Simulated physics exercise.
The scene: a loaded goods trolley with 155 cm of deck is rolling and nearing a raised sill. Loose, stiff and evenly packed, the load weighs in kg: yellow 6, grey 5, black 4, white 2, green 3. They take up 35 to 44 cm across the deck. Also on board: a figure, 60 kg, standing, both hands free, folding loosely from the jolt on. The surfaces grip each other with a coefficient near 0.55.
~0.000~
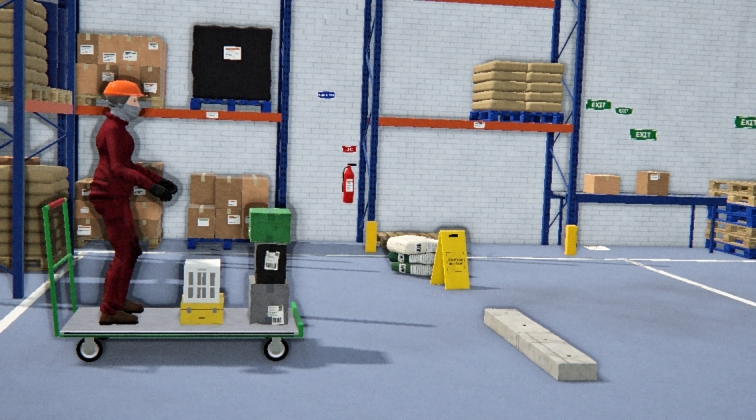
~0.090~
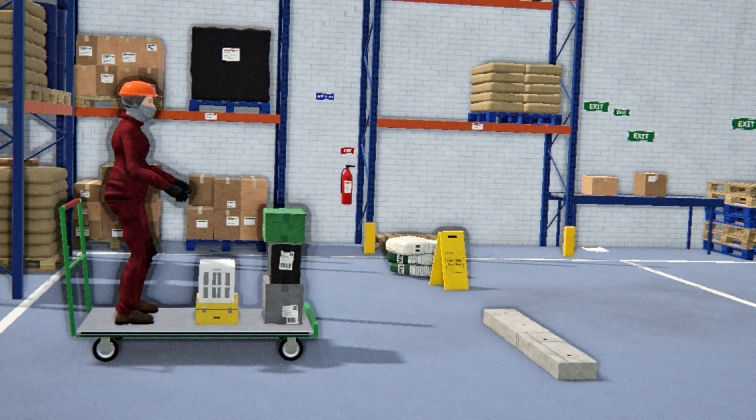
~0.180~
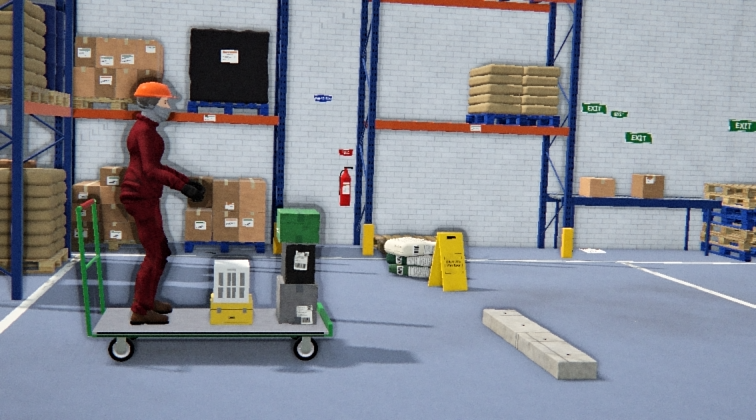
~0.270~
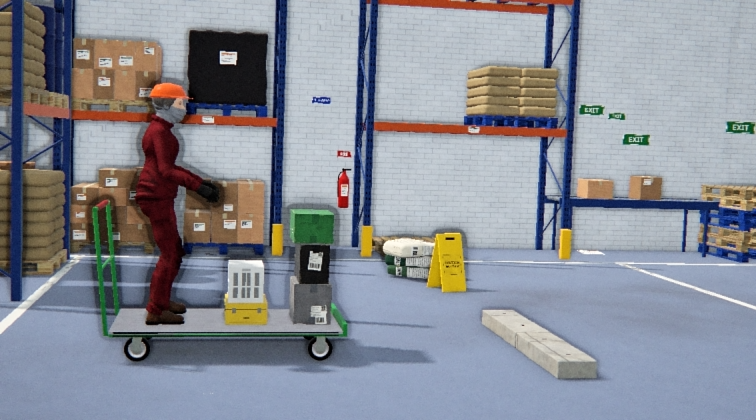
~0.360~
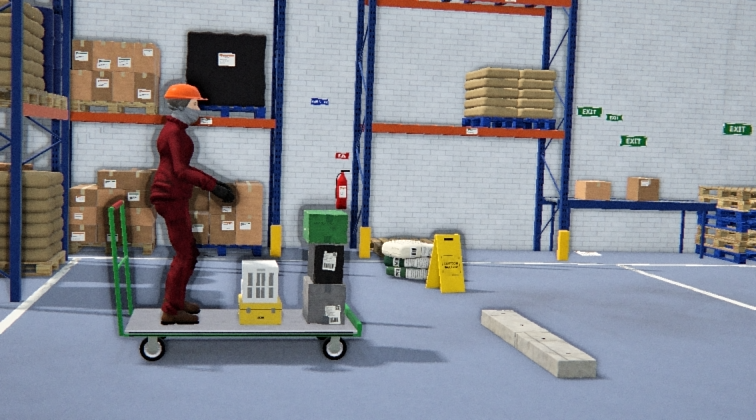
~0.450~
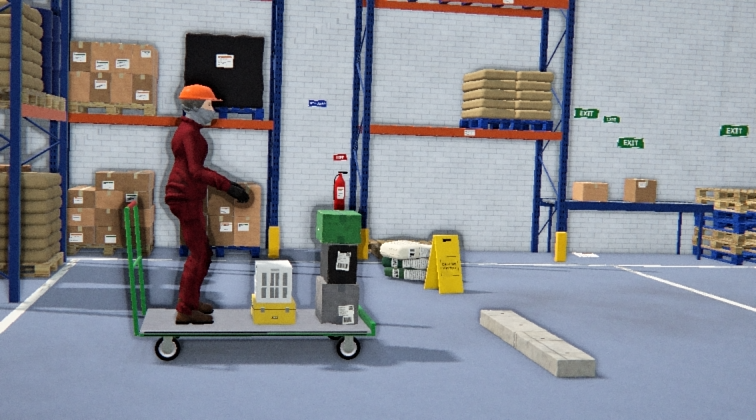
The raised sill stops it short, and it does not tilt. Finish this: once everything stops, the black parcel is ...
Once everything stops, the black parcel is no longer on the deck.
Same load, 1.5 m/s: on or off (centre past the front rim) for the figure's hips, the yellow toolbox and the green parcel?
Then the hips would stay put, the yellow one would stay put and the green one would not stay put.
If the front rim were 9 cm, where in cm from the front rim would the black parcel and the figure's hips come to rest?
So the black one settles 40 cm beyond the rim and the hips 100 cm short of it.
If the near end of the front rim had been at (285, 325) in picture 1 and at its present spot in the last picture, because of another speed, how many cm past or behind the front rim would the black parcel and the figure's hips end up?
The black item would stop 30 cm past the front rim, and the hips 100 cm behind it.
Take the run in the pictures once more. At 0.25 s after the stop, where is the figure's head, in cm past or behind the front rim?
About 100 cm behind the rim.
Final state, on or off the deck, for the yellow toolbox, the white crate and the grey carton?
End state - yellow: Stays put, white: Stays put, grey: Stays put.
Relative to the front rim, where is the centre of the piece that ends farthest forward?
Close to 70 cm out past the front rim.
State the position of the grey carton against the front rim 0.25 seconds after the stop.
Roughly 15 cm behind it.
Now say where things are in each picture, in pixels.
Black parcel (270, 260), yellow toolbox (203, 309), rim corner (301, 332); 0 cm covered, 172 to go, in the first frame.
Black parcel (284, 260), yellow toolbox (217, 309), rim corner (316, 331); 10 cm covered, 162 to go, in the second frame.
Black parcel (298, 260), yellow toolbox (231, 309), rim corner (331, 331); 20 cm covered, 152 to go, in the third frame.
Black parcel (312, 260), yellow toolbox (246, 309), rim corner (345, 331); 30 cm covered, 142 to go, in the fourth frame.
Black parcel (325, 260), yellow toolbox (260, 309), rim corner (360, 331); 39 cm covered, 132 to go, in the fifth frame.
Black parcel (338, 260), yellow toolbox (273, 309), rim corner (373, 330); 49 cm covered, 122 to go. Speed about 1.1 m/s, in the sixth frame.
After 1.56 s the deck stops.
After 1.81 s the black parcel is 7 cm behind the rim, tilted 15°, near (520, 260) in the last picture's view.
After 2.11 s the black parcel is 1 cm past the rim, tilted 40°, near (529, 258) in the last picture's view.
After 2.56 s the black parcel is 26 cm past the rim, tilted 175°, near (559, 314) in the last picture's view.
At rest, 3.3 s, past the rim, black parcel and green parcel; behind it, yellow toolbox, grey carton, white crate and the figure's hips.
